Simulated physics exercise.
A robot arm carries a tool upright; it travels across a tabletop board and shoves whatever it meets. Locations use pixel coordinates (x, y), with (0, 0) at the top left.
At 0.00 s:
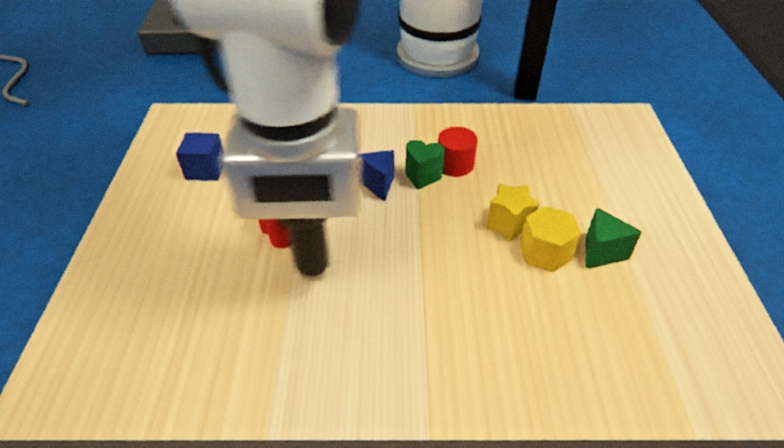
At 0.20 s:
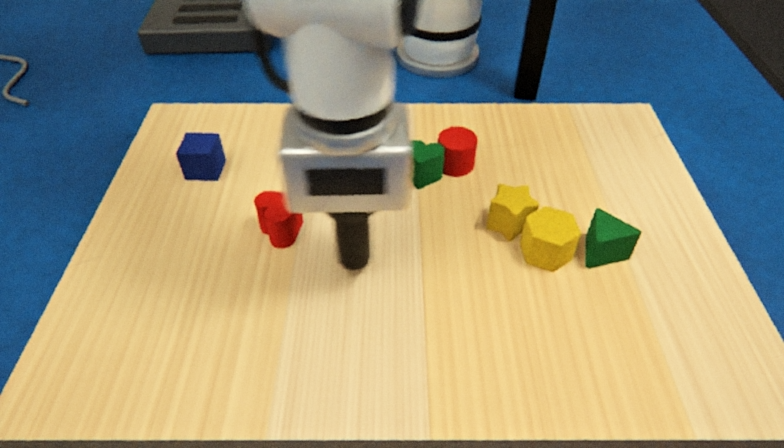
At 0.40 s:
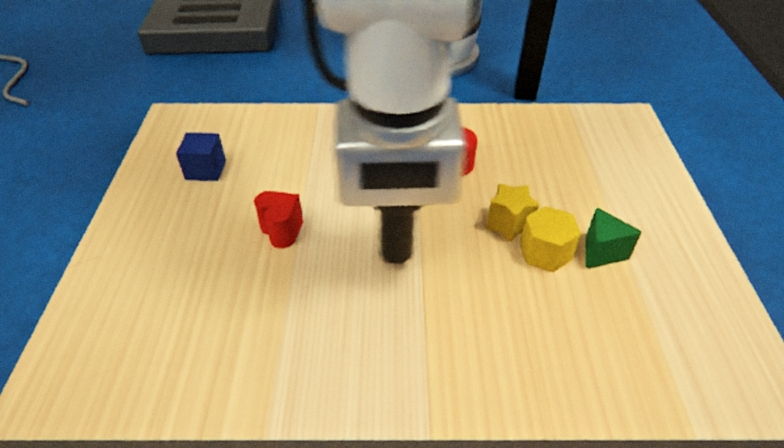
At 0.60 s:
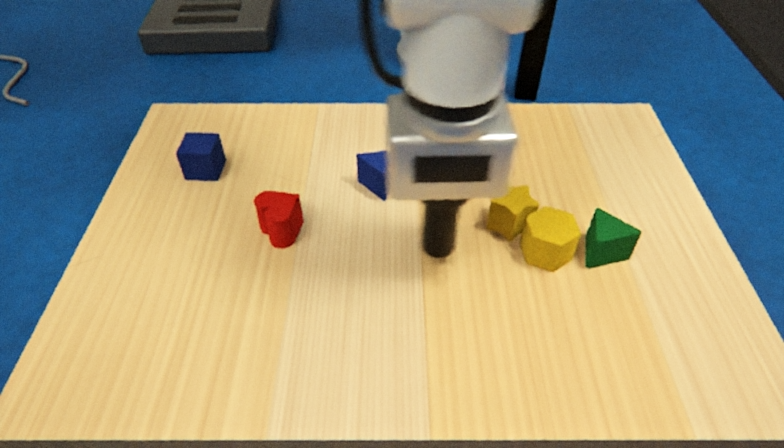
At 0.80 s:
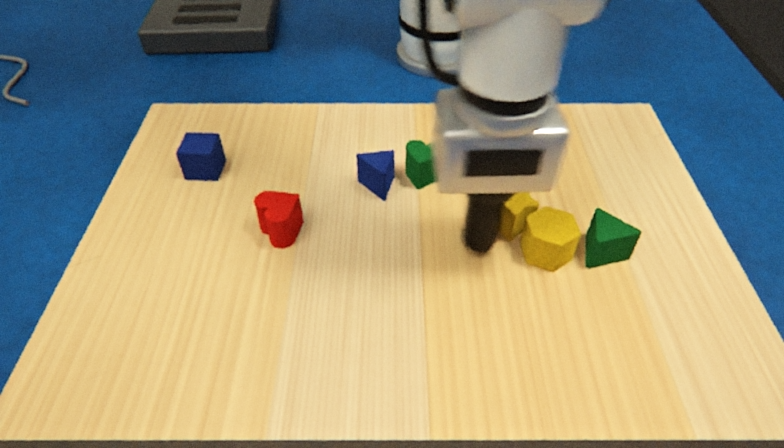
At the start, a white robot arm with a dark rod-like tip hovers over the left part of a wooden board scattered with blue, red, green and yellow blocks. The arm glides steadily rightward, briefly blocking some pieces from view, until its tip is beside the yellow star, while the blocks stay put.
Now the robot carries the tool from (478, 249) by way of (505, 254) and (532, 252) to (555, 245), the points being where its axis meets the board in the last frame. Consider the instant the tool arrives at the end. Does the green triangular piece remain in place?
Final answer: No.
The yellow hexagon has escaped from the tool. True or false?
That statement is not accurate.
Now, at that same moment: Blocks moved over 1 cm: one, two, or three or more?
The answer will be two.
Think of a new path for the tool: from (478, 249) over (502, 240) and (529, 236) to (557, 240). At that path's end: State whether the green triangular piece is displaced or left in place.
When the path is over, the green triangular piece has left its spot.
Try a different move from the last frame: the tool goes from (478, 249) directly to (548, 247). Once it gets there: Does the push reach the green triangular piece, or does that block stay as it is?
It is carried off its spot.
What follows on the original path. Halfway along, tool at (521, 246); yellow hexagon at (567, 224).
At the end, tool at (558, 237); yellow star-shaped block in place; yellow hexagon at (607, 221), turned 15° clockwise; green triangular piece at (649, 228).
